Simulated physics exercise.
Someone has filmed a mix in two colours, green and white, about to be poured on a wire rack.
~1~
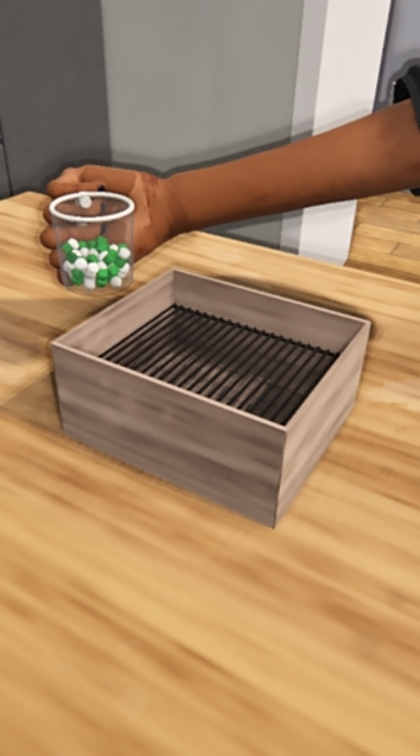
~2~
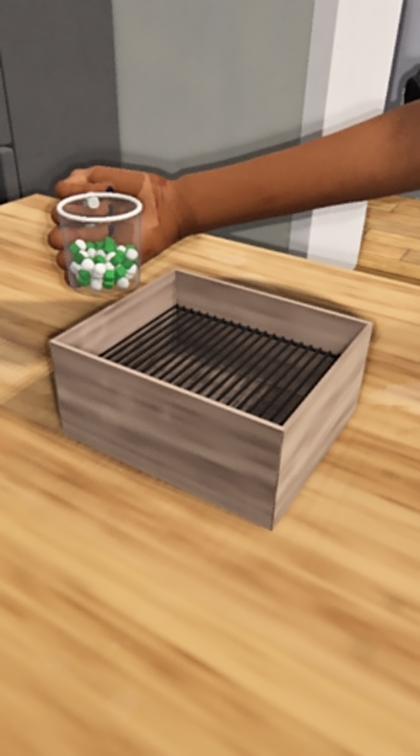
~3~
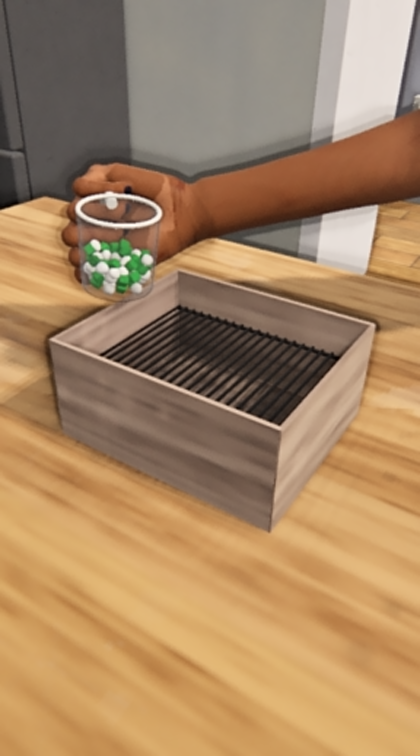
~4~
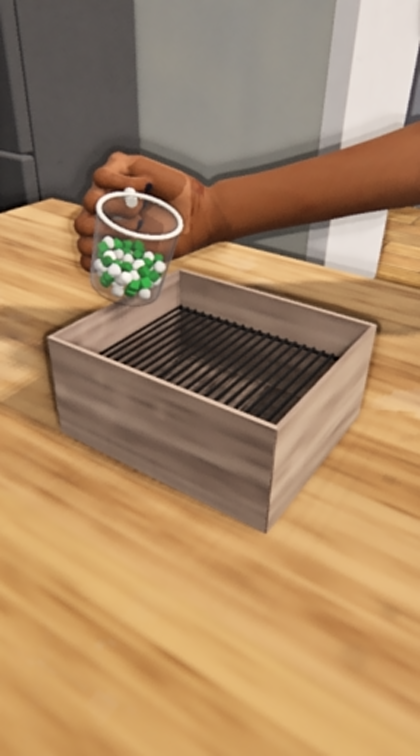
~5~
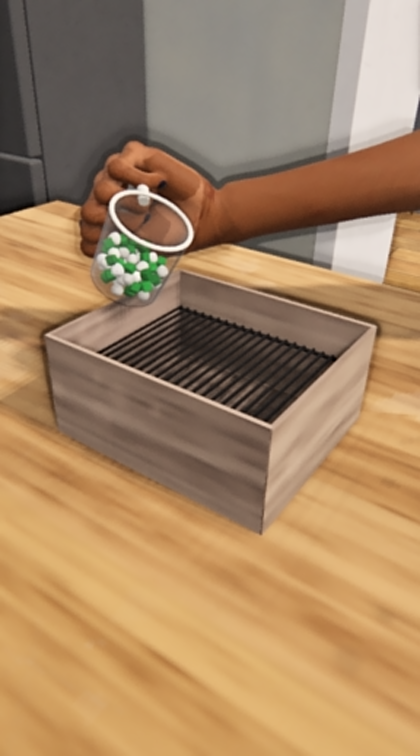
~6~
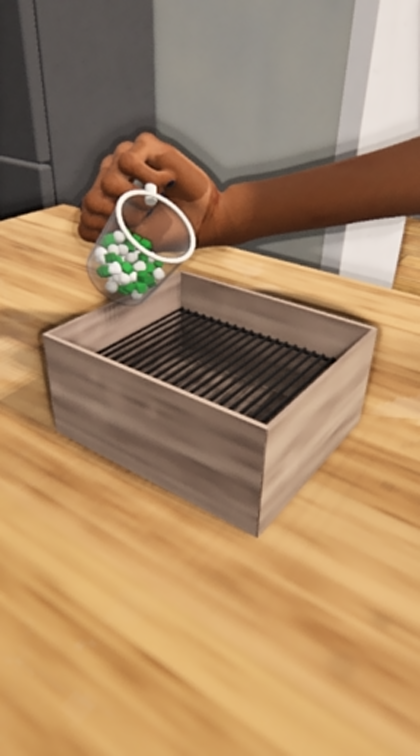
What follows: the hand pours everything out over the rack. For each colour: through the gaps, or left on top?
The green pieces stay on top; the white pieces stay on top.
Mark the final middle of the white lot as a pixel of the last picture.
Roughly at (177, 356).
Then, 0.43 s after the last picture, green ones, all in the cup; white ones, all in the cup.
Then, 0.89 s after the last picture, green ones, all in the cup; white ones, all in the cup.
Then, 1.44 s after the last picture, green ones, all on or over the wires; white ones, all on or over the wires.
At rest, green ones, all on the wires, none under the rack; white ones, all on the wires, none under the rack.
